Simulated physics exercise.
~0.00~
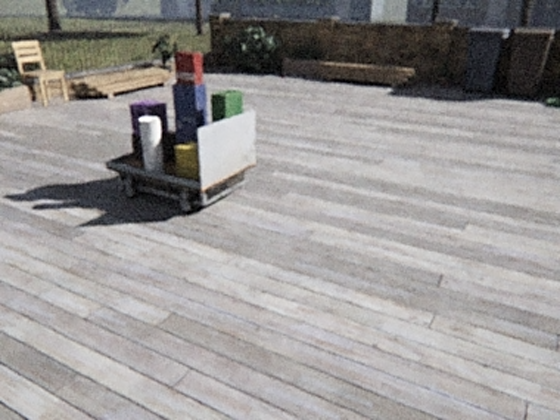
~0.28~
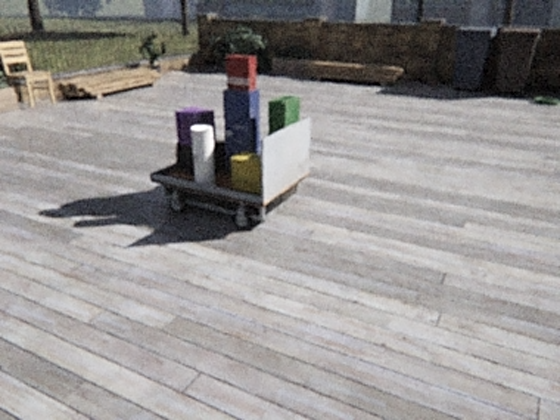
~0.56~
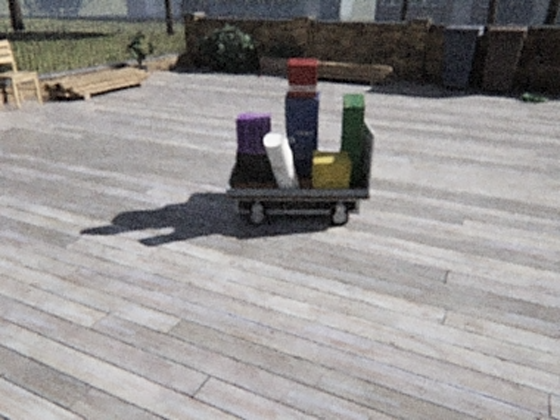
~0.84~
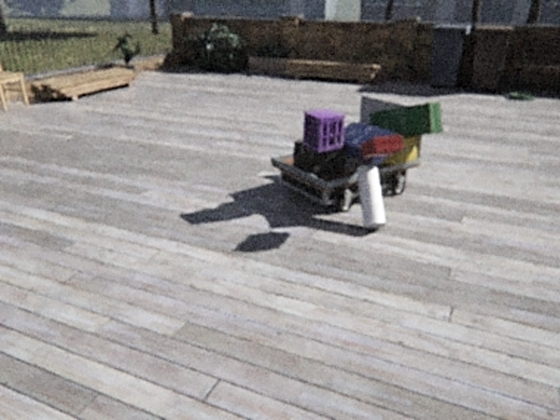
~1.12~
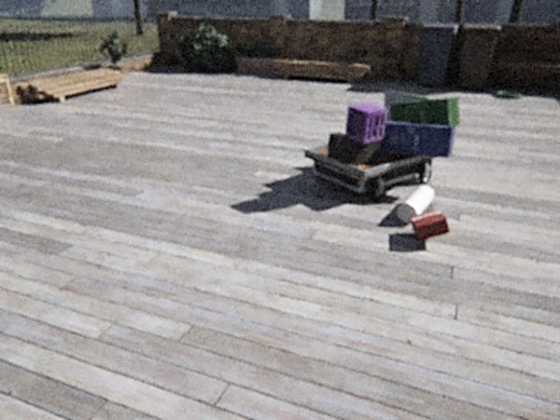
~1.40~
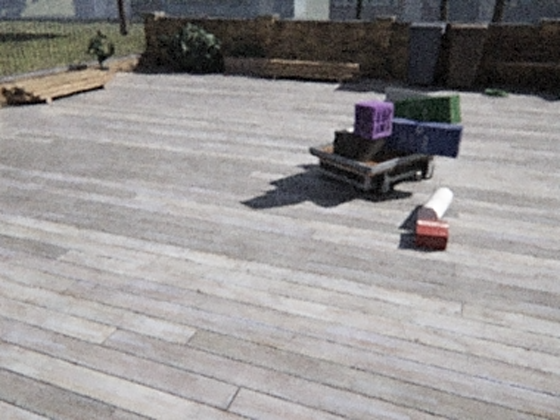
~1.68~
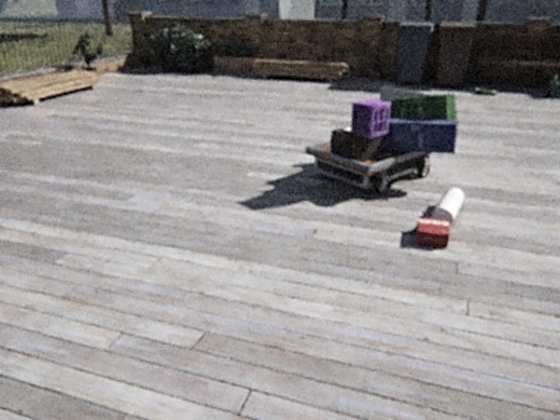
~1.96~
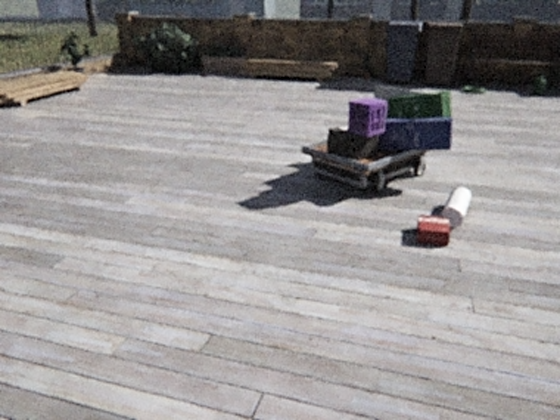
On a sunlit plank deck, a loaded cart turning and stopping, its stacked boxes toppling, white canister and red box falling off.
